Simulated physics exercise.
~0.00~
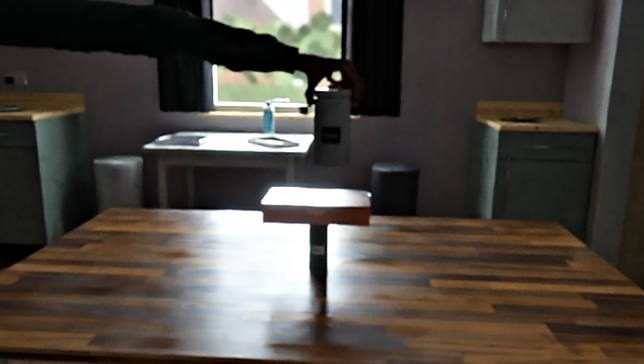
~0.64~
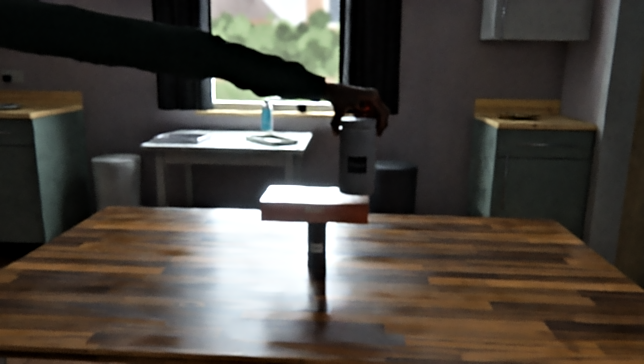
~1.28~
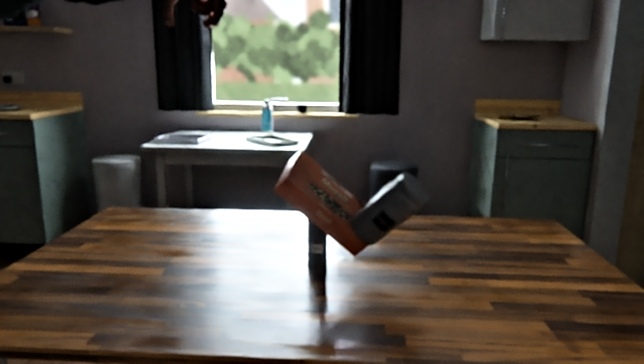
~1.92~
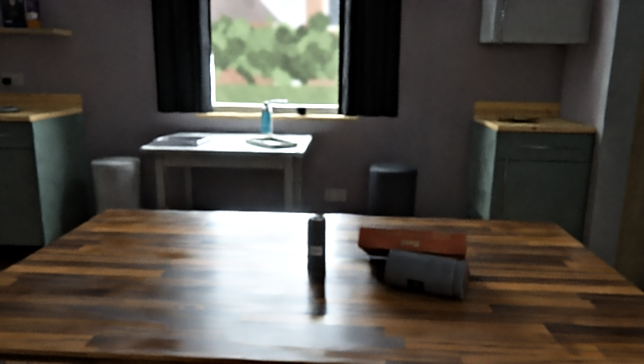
The clip opens on a dim room with a wooden table, where an orange packet lies balanced across the top of a small dark shaker. An arm reaching in from the left holds a grey jar upright above the packet. The hand moves the jar to the right and down, setting it near the packet's right end. As the hand lets go and draws back, the packet tips steeply to the right and the jar leans and slides with it. Both end up lying on the table to the right of the shaker, which still stands upright in its place.
